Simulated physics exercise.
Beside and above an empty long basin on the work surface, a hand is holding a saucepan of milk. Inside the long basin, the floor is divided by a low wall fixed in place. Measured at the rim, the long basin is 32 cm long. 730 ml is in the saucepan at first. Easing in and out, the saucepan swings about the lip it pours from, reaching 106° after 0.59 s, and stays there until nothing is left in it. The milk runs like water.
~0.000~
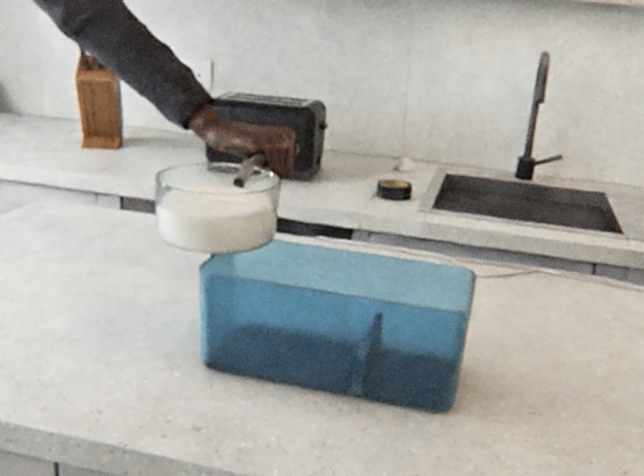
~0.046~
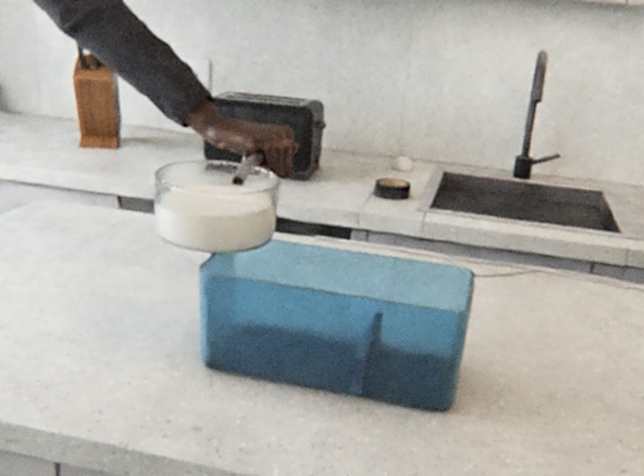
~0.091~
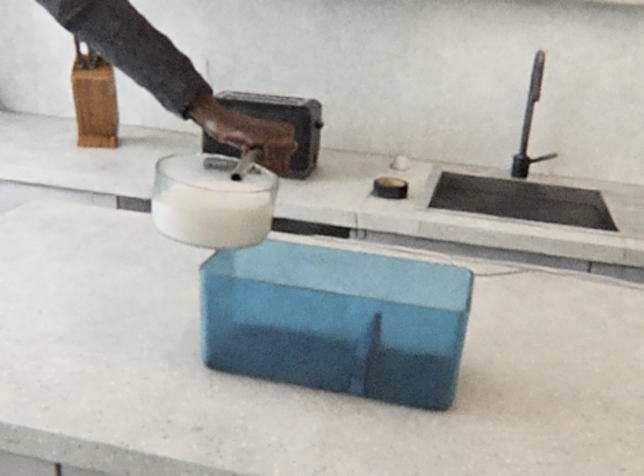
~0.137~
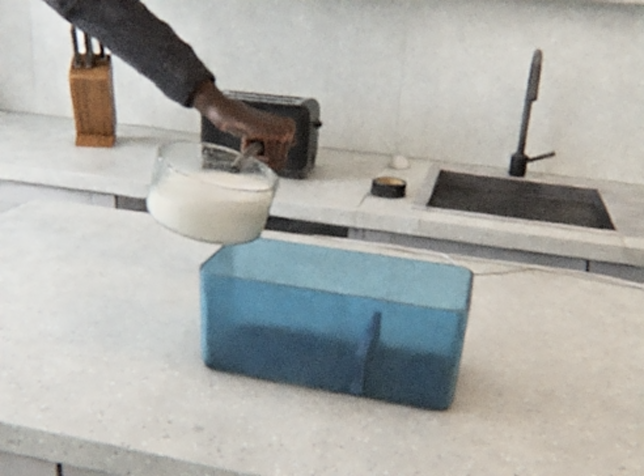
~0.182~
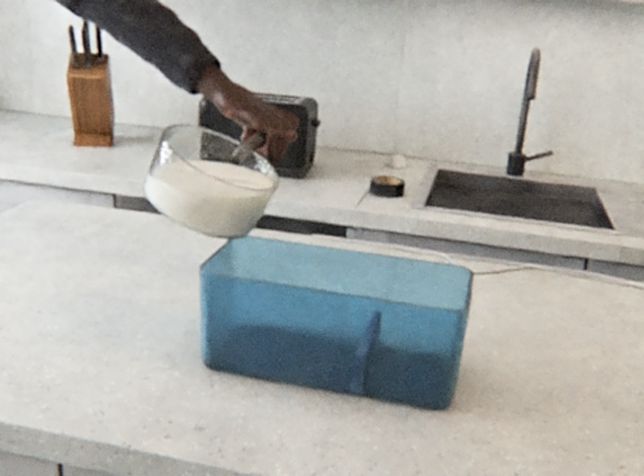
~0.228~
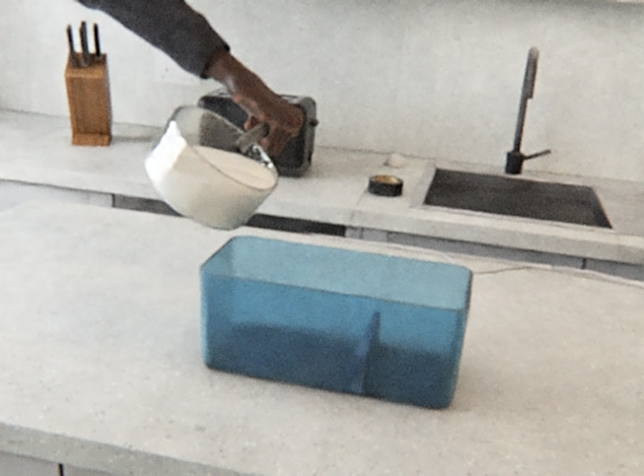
A hand held a clear glass pan of milk above the left end of a long blue basin on a kitchen counter, then steadily tilted it to the right, the milk shifting inside.
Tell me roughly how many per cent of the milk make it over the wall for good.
Roughly 26 per cent make it over.
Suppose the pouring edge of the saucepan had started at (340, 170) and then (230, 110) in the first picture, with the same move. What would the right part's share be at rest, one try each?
It comes to 60 per cent, and then 5 per cent.
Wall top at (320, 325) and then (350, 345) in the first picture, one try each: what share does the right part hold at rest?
Result: 75 per cent, then 50 per cent.
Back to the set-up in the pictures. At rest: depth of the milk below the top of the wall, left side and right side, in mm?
Noted: Left near 30 mm, right near 36 mm.
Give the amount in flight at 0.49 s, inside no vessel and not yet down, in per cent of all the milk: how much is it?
Some 50 % is the figure.
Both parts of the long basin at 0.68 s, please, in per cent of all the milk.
52 on the left and 32 on the right, roughly.
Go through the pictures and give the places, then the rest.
It leans 0°; its right rim is at (276, 187); the milk meets the walls at (167, 192) and (274, 207); the long basin's rim runs from (218, 253) to (473, 292); the wall's top is at (370, 334), in the first frame.
It leans 2°; its right rim is at (276, 187); the milk meets the walls at (166, 191) and (274, 205), in the second frame.
It leans 6°; its right rim is at (275, 188); the milk meets the walls at (163, 188) and (273, 199), in the third frame.
It leans 13°; its right rim is at (275, 188); the milk meets the walls at (161, 180) and (272, 193), in the fourth frame.
It leans 23°; its right rim is at (274, 188); the milk meets the walls at (157, 166) and (273, 186), in the fifth frame.
It leans 34°; its right rim is at (274, 188); the milk meets the walls at (158, 146) and (275, 181), in the sixth frame.
After 0.49 s the tilt is 98° and 43 per cent is still to pour, 6 is left of the wall and 0 right of it.
After 0.68 s the tilt is 106° and 4 per cent is still to pour, 53 is left of the wall and 32 right of it.
After 0.87 s the tilt is 106° and 0 per cent is still to pour, 66 is left of the wall and 21 right of it.
After 1.09 s the tilt is 106° and 0 per cent is still to pour, 70 is left of the wall and 25 right of it.
In the end 71 per cent lies left of the wall, 26 right of it and 4 outside.
